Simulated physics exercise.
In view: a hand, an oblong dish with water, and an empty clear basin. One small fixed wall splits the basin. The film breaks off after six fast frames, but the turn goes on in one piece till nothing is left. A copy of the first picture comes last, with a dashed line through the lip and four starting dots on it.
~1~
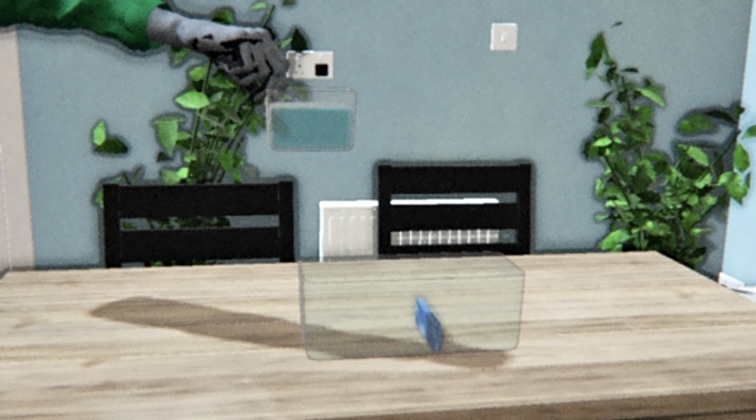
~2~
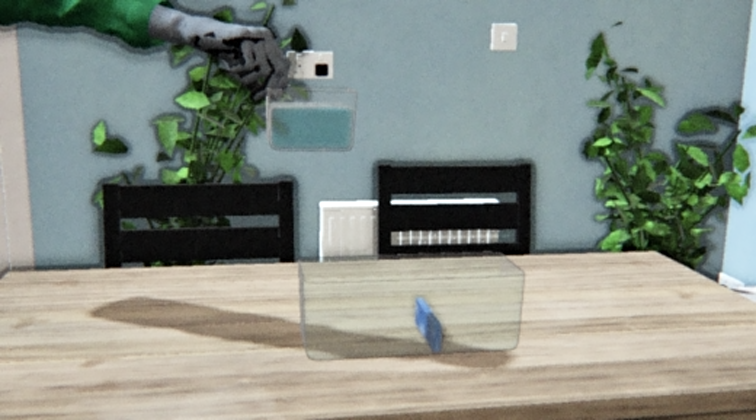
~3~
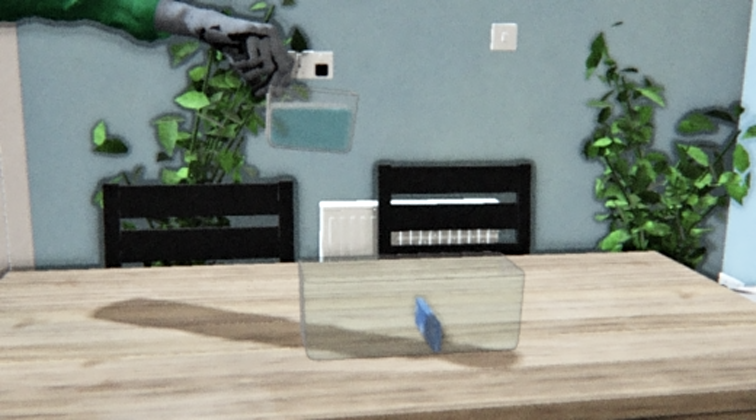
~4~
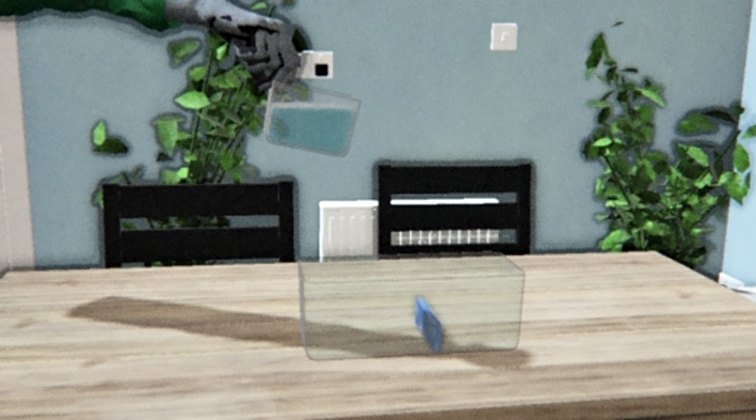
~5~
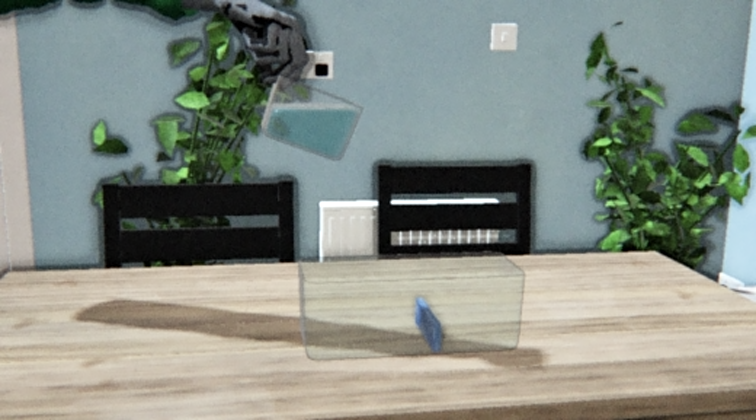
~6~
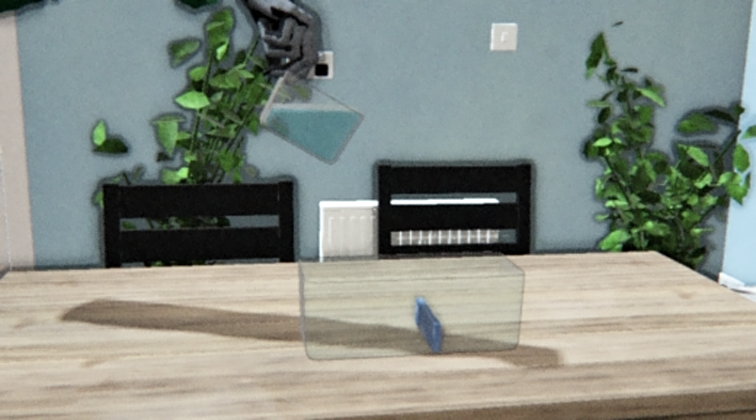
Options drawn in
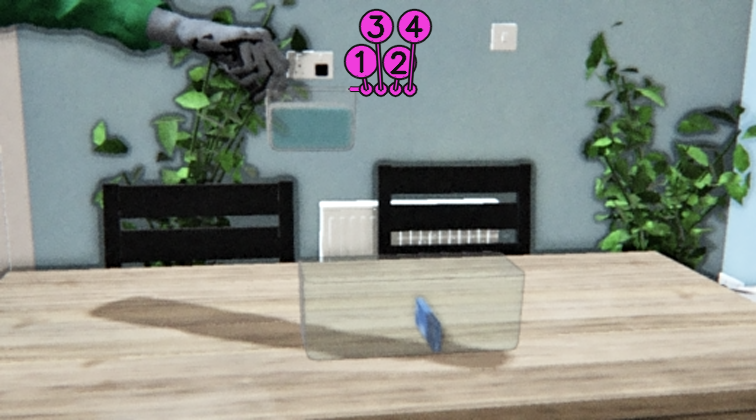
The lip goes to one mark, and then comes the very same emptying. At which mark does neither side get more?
Choose 1.
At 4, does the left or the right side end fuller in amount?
More ends on the right.
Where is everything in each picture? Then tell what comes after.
Upright, lip at (351, 89); basin from (305, 359) to (518, 348); top of the wall at (428, 310); nothing has left yet, in the first frame.
Upright, lip at (351, 90); nothing has left yet, in the second frame.
Tipped about 5°, lip at (353, 92); nothing has left yet, in the third frame.
Tipped about 12°, lip at (355, 97); nothing has left yet, in the fourth frame.
Tipped about 20°, lip at (358, 104); nothing has left yet, in the fifth frame.
Tipped about 30°, lip at (359, 113); nothing has left yet, in the sixth frame.
On the marked copy, 1 at (366, 89); 2 at (395, 89); 3 at (380, 89); 4 at (409, 89).
With 1, about 53 % ends left of the wall and 45 % right of it; 3 % is lost outside.
With 2, about 22 % ends left of the wall and 77 % right of it.
With 3, about 37 % ends left of the wall and 62 % right of it.
With 4, about 8 % ends left of the wall and 91 % right of it.
